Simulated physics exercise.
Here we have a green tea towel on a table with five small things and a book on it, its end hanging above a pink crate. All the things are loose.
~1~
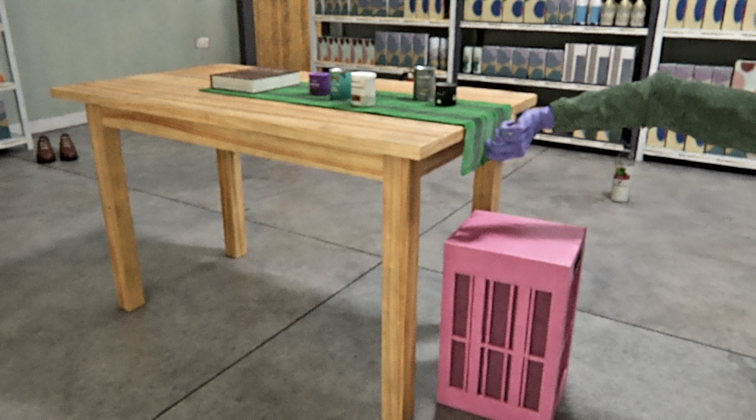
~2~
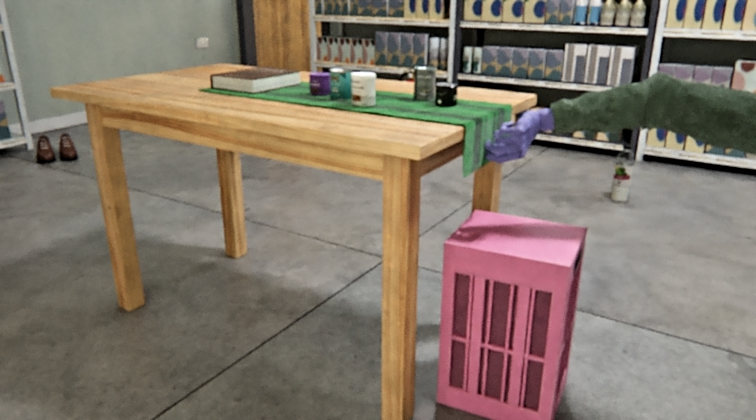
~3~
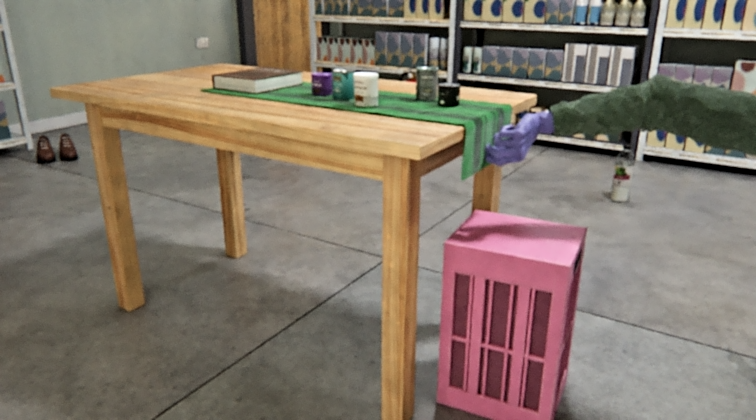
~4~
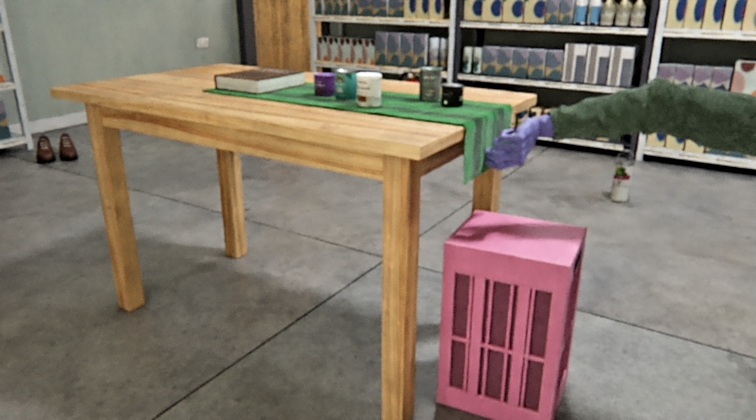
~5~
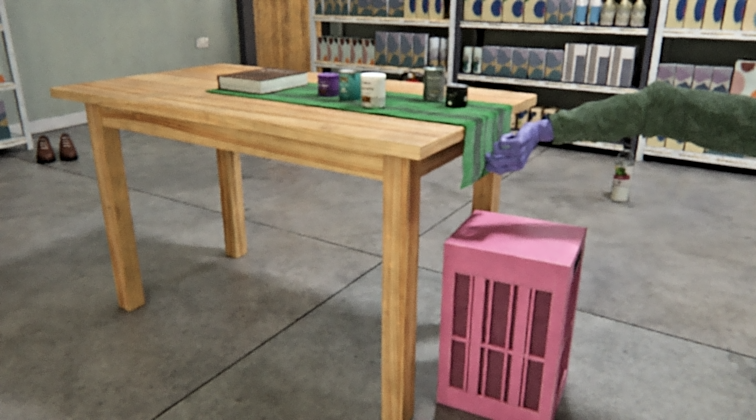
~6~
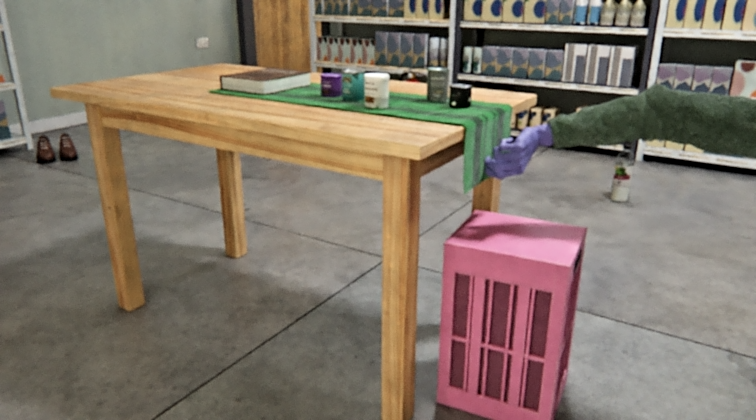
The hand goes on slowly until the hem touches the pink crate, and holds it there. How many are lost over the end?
The answer is one.
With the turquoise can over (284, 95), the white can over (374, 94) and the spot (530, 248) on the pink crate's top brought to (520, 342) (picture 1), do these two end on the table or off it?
The turquoise can stays on; the white can is carried off.
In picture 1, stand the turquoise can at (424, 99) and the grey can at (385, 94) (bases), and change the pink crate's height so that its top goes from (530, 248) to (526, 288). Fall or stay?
The turquoise can comes down, the grey can remains up.
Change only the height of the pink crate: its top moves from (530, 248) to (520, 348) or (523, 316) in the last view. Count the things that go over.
The count: 4 and 3.
Soon after, hem on the crate; all still up.
After that, hem on the crate; black pot gone.
In the end, hem on the crate; black pot gone. Over the edge go one.
